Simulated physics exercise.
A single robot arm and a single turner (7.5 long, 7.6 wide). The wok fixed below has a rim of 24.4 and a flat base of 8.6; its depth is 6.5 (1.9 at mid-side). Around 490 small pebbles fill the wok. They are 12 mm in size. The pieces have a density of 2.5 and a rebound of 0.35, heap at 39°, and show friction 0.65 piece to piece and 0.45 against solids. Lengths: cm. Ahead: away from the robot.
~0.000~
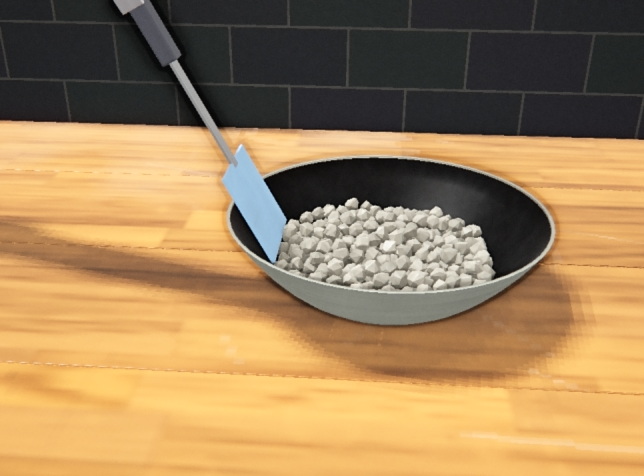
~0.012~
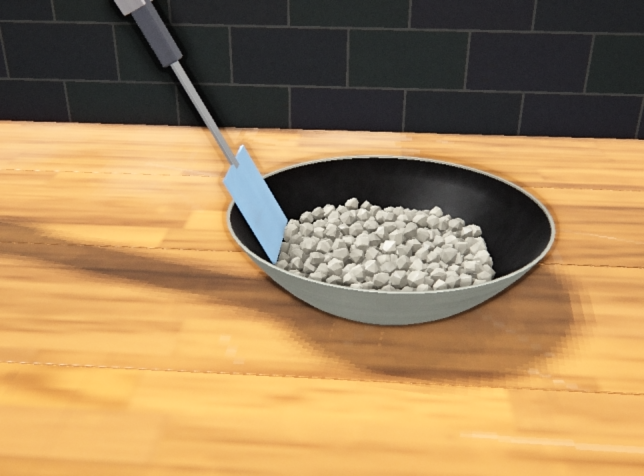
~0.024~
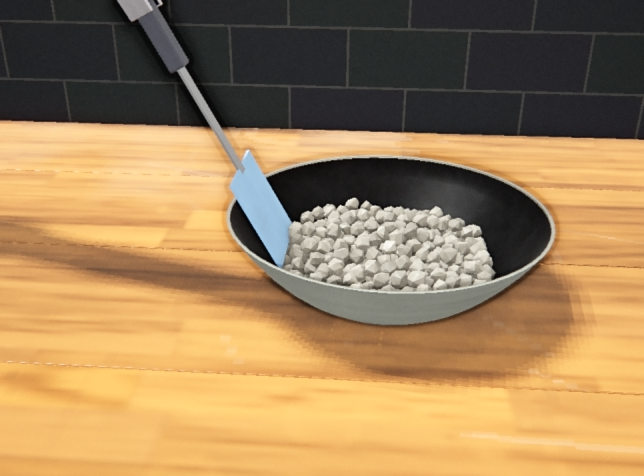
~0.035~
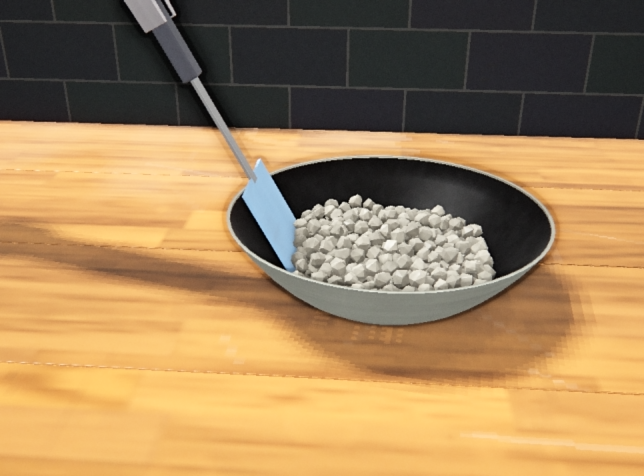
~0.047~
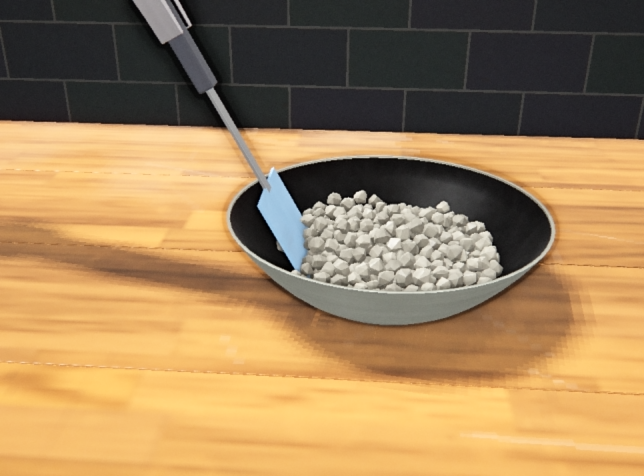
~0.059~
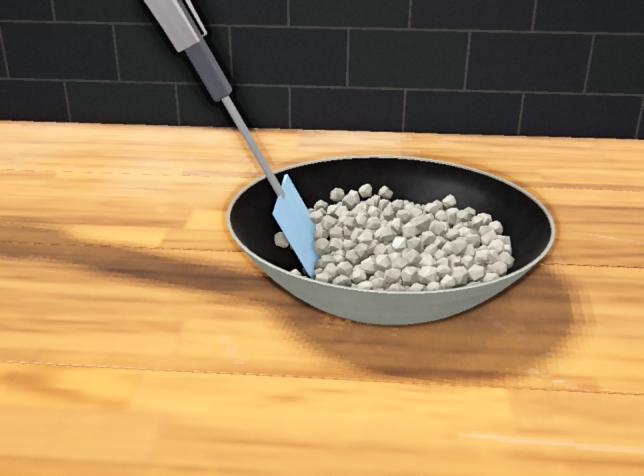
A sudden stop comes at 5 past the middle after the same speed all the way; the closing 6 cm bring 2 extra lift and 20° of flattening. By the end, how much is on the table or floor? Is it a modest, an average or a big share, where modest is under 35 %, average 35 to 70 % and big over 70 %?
Modest.
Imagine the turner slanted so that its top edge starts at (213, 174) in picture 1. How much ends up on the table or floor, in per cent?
Some 20 per cent.
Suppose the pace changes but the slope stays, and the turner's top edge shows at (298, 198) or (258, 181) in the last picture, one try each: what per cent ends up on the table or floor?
Estimates: Near 35 %, near 10 %.
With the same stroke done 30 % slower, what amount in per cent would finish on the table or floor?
It would be near 10 per cent.
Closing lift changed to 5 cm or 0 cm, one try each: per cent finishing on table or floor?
First try about 25 %, second try about 20 %.
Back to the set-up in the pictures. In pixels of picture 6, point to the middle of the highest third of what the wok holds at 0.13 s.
Near (484, 224).
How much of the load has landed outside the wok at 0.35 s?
It is near 20 percent.
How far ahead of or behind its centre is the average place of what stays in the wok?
The balance point lies close to 4.5 cm ahead.
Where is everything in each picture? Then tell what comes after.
The first frame shows the turner top edge at (232, 161), sloping 62°; upper third of the load around (386, 244), from x 280 to 485, top at y 205; 488 in the wok.
The second frame shows the turner top edge at (234, 162), sloping 62°; upper third of the load around (386, 244), from x 280 to 485, top at y 205.
The third frame shows the turner top edge at (240, 167), sloping 62°; upper third of the load around (387, 244), from x 285 to 485, top at y 205.
The fourth frame shows the turner top edge at (252, 176), sloping 62°; upper third of the load around (387, 242), from x 285 to 490, top at y 200.
The fifth frame shows the turner top edge at (266, 186), sloping 62°; upper third of the load around (393, 238), from x 285 to 495, top at y 200.
The sixth frame shows the turner top edge at (280, 193), sloping 62°; upper third of the load around (404, 236), from x 280 to 505, top at y 190; 488 in the wok.
After 0.09 s, sloping 61°, highest piece 7 above the table; 488 in the wok.
After 0.13 s, sloping 54°, highest piece 14 above the table; 486 in the wok, 2 on the blade or in flight.
After 0.35 s, sloping 42°, highest piece 35 above the table; 374 in the wok, 96 on the table or floor, 18 on the blade or in flight.
After 1.40 s, sloping 42°, highest piece 8 above the table; 374 in the wok, 114 on the table or floor.
In the end, 374 in the wok, 114 on the table or floor. That is 23 % on the table or floor.
